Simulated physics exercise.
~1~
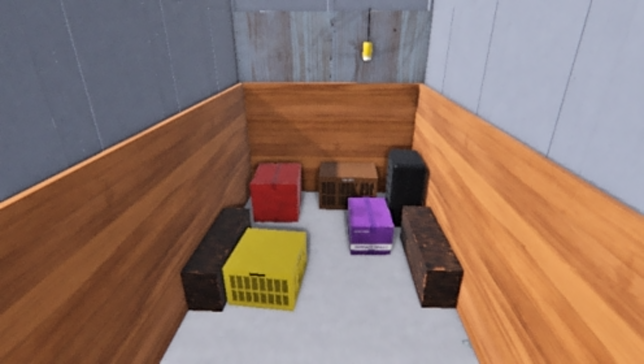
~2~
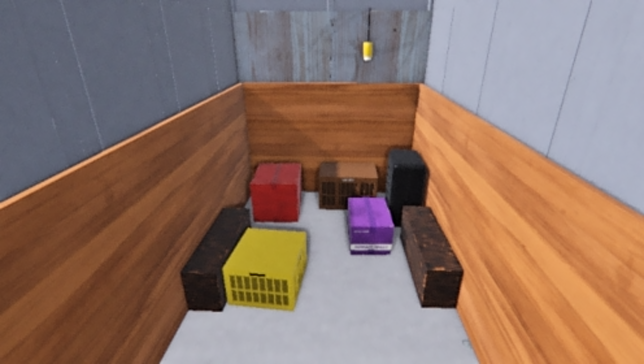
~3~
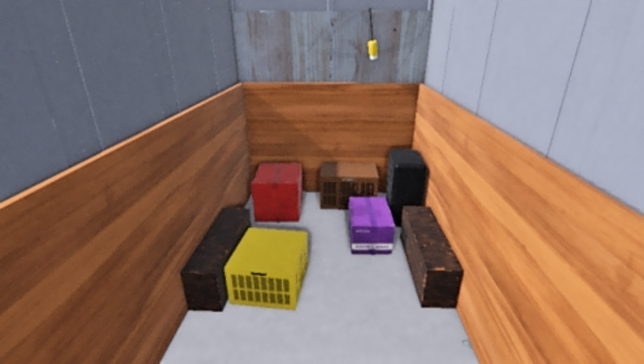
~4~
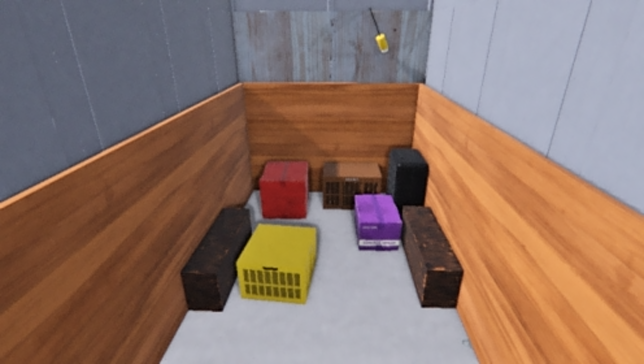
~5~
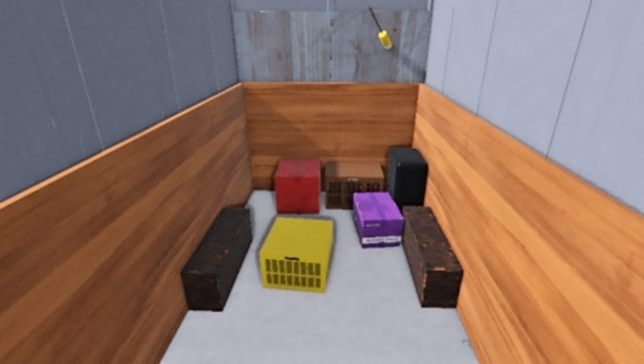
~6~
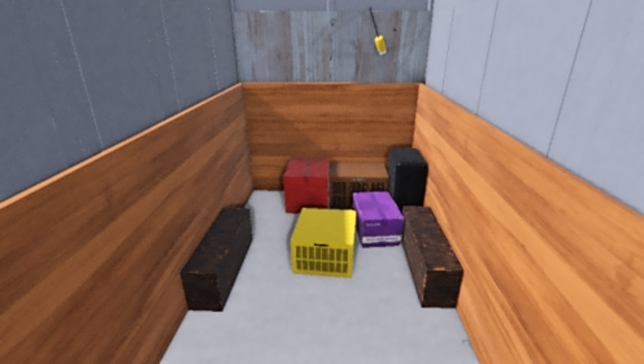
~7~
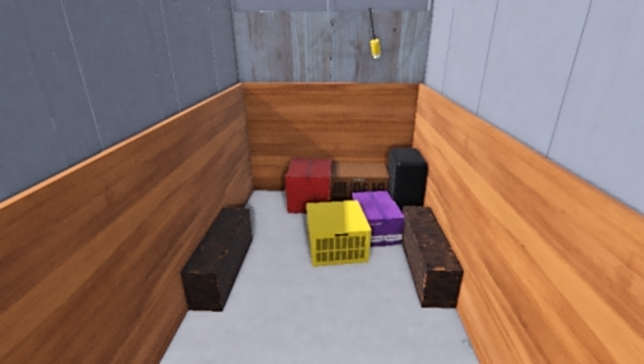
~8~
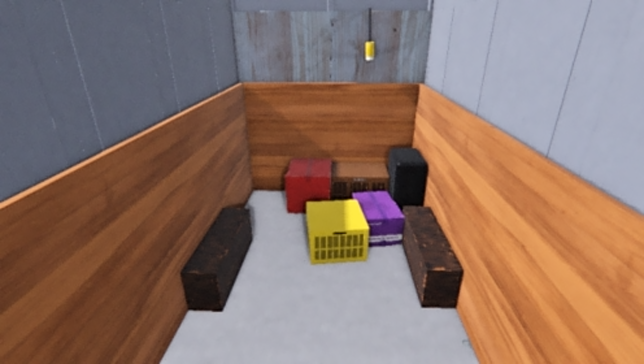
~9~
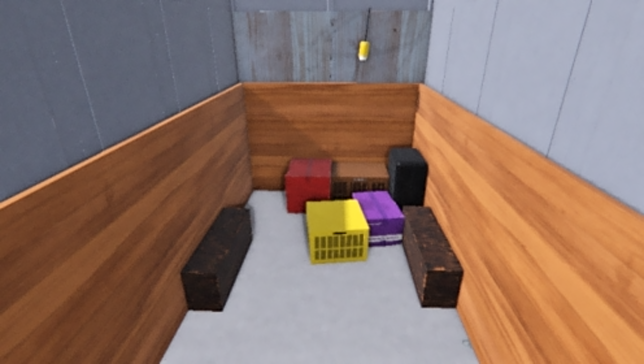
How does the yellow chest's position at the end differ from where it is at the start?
At the start the yellow chest sits near the left wall, beside the dark block there. At the end it is farther right and deeper into the bay, right next to the purple box.
A yellow chest and red box slide right, the chest stopping beside the purple box.
